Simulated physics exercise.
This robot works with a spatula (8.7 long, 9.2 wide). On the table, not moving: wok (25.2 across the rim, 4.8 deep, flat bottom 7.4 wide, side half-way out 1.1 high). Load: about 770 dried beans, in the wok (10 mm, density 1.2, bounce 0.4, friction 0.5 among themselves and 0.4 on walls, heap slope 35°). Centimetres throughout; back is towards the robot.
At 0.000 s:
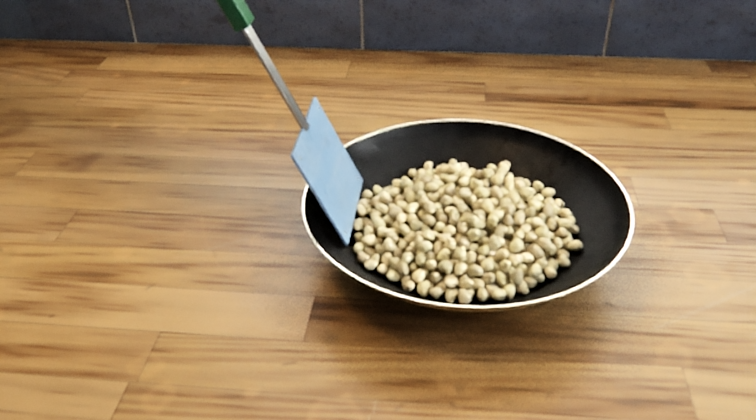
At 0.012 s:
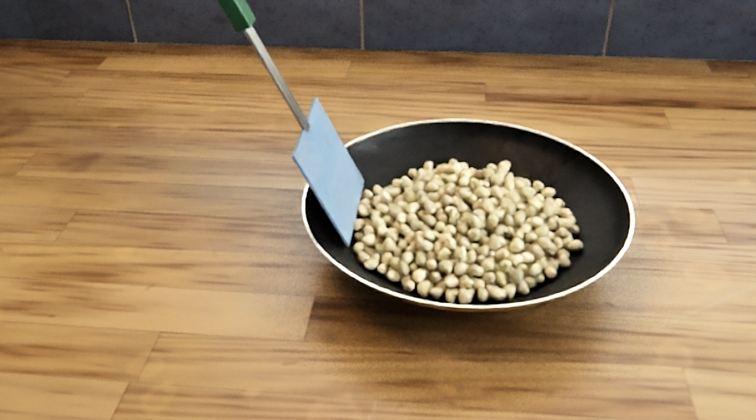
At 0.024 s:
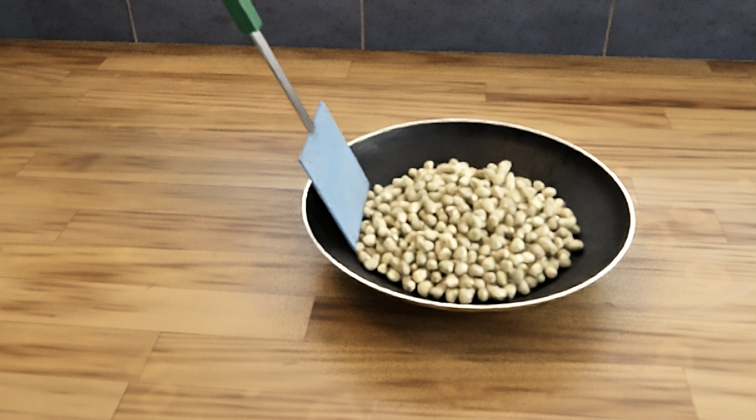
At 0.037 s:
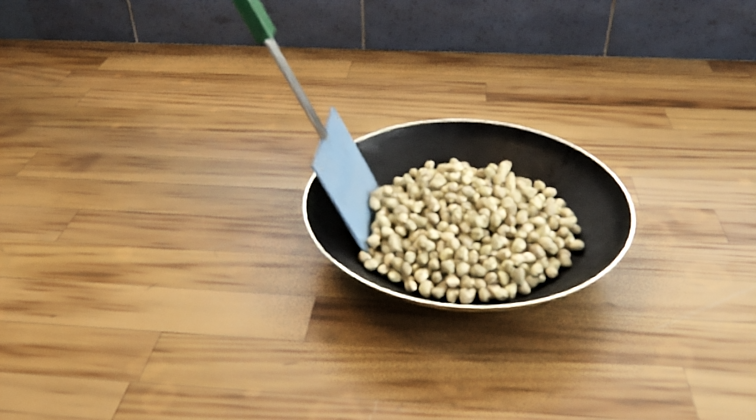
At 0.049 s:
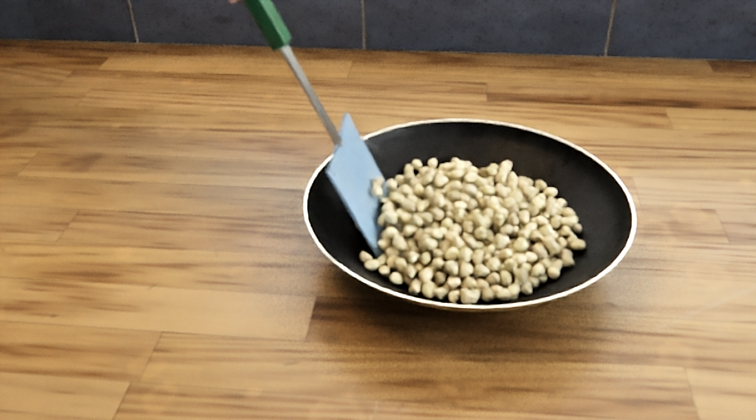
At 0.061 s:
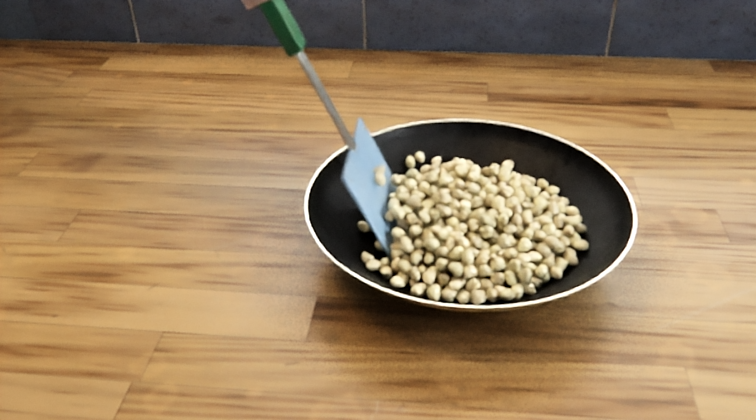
On a wooden countertop, a blue spatula with a green handle pushing rightward into pale dried beans heaped in a black wok.
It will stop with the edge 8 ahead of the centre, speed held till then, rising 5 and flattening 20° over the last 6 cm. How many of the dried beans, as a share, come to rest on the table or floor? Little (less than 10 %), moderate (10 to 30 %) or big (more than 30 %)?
On the table or floor the share is big, more than 30 %.
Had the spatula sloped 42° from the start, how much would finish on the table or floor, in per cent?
It would be near 35 per cent.
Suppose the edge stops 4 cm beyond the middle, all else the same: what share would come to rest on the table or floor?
It would be near 15 per cent.
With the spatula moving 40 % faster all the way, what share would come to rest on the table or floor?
Then about 50 per cent.
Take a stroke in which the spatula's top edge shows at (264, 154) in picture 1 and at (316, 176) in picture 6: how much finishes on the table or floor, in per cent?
About 40 per cent.
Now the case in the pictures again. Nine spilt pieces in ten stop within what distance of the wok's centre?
Roughly 40 cm.
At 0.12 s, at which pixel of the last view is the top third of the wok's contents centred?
Near (509, 208).
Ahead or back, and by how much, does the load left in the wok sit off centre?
About 4.0 cm ahead.
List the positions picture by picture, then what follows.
In the first frame, spatula top edge at (304, 124), sloping 65°; upper third of the load around (463, 215), from x 355 to 575, top at y 165; 767 in the wok.
In the second frame, spatula top edge at (305, 125), sloping 65°; upper third of the load around (463, 215), from x 360 to 575, top at y 165.
In the third frame, spatula top edge at (311, 128), sloping 65°; upper third of the load around (464, 214), from x 360 to 575, top at y 165.
In the fourth frame, spatula top edge at (323, 135), sloping 65°; upper third of the load around (463, 213), from x 360 to 580, top at y 165.
In the fifth frame, spatula top edge at (337, 141), sloping 65°; upper third of the load around (464, 212), from x 360 to 580, top at y 165.
In the sixth frame, spatula top edge at (352, 146), sloping 65°; upper third of the load around (467, 211), from x 365 to 580, top at y 155; 767 in the wok.
By 0.12 s, sloping 65°, highest piece 10 above the table; 765 in the wok, 2 on the blade or in flight.
By 0.17 s, sloping 58°, highest piece 18 above the table; 748 in the wok, 19 on the blade or in flight.
By 0.40 s, sloping 45°, highest piece 29 above the table; 449 in the wok, 220 on the table or floor, 98 on the blade or in flight.
By 1.45 s, sloping 45°, highest piece 6 above the table; 449 in the wok, 318 on the table or floor.
Final count, 449 in the wok, 318 on the table or floor. That is 41 % on the table or floor.
